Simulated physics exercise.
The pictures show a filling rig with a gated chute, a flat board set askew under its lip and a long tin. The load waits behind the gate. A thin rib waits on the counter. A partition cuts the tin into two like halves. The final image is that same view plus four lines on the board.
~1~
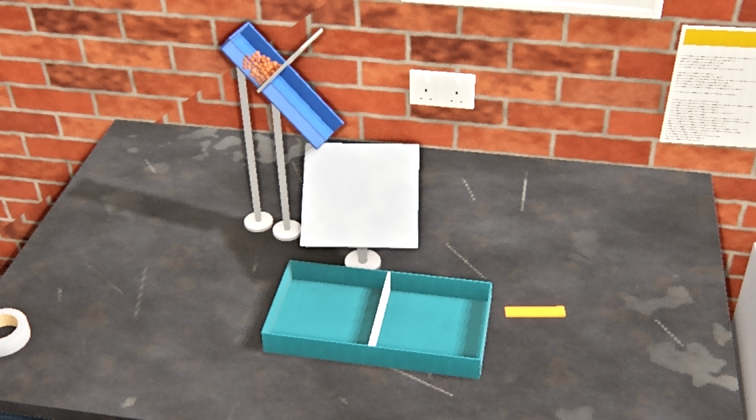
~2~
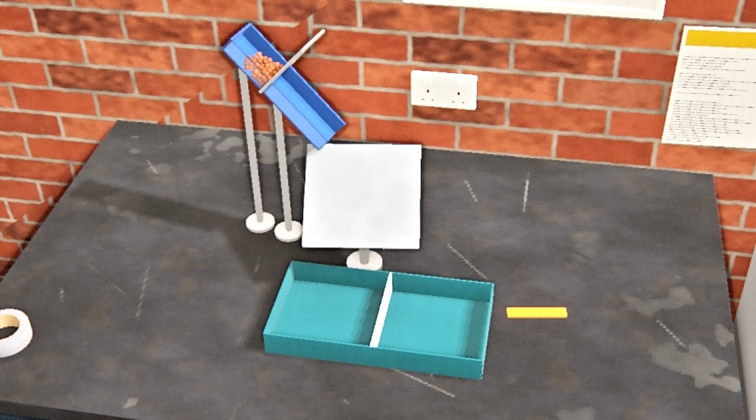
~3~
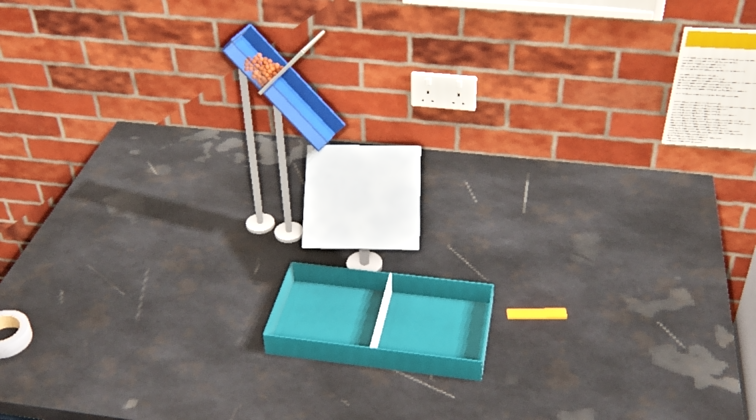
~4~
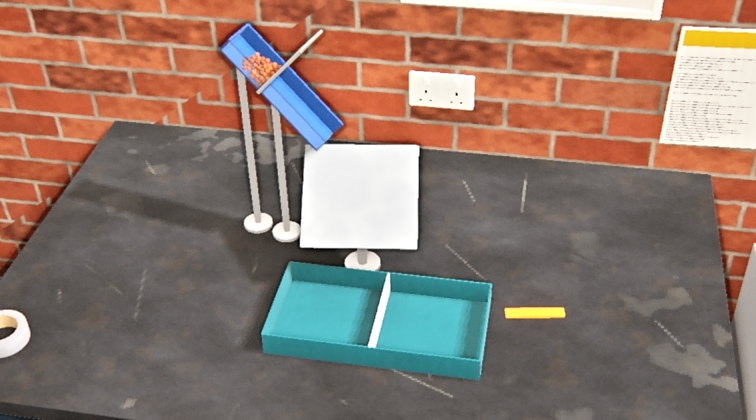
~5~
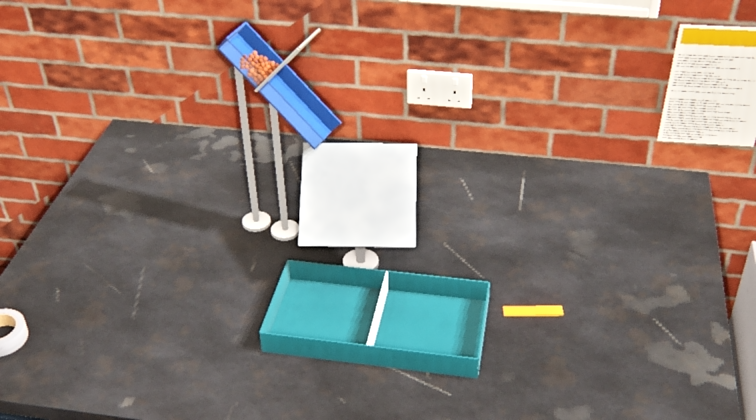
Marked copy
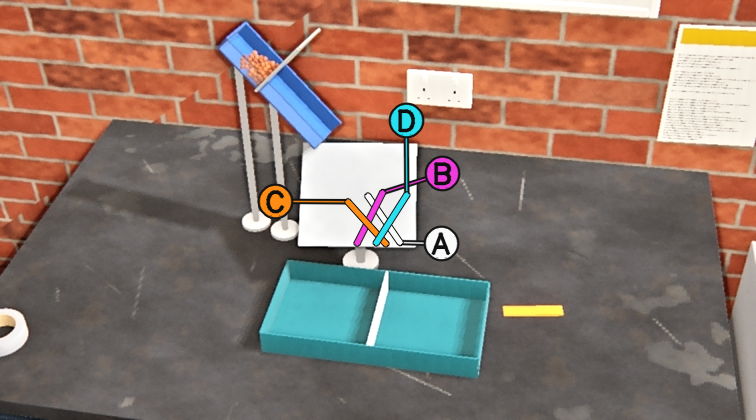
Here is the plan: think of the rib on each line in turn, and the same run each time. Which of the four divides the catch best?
A.
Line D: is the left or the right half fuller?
Left.
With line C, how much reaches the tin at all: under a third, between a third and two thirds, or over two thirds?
Line C gives over two thirds.
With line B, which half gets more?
More lands on the left.
On the marked copy, line A from (367, 195) to (400, 242); line B from (382, 192) to (357, 243); line C from (347, 201) to (385, 243); line D from (406, 194) to (376, 242).
With A, of what is caught, about half in the left half, about half in the right.
With B, of what is caught, nearly all in the left half, a stray few in the right.
With C, of what is caught, a small part in the left half, nearly all in the right.
With D, of what is caught, nearly all in the left half, a stray few in the right.
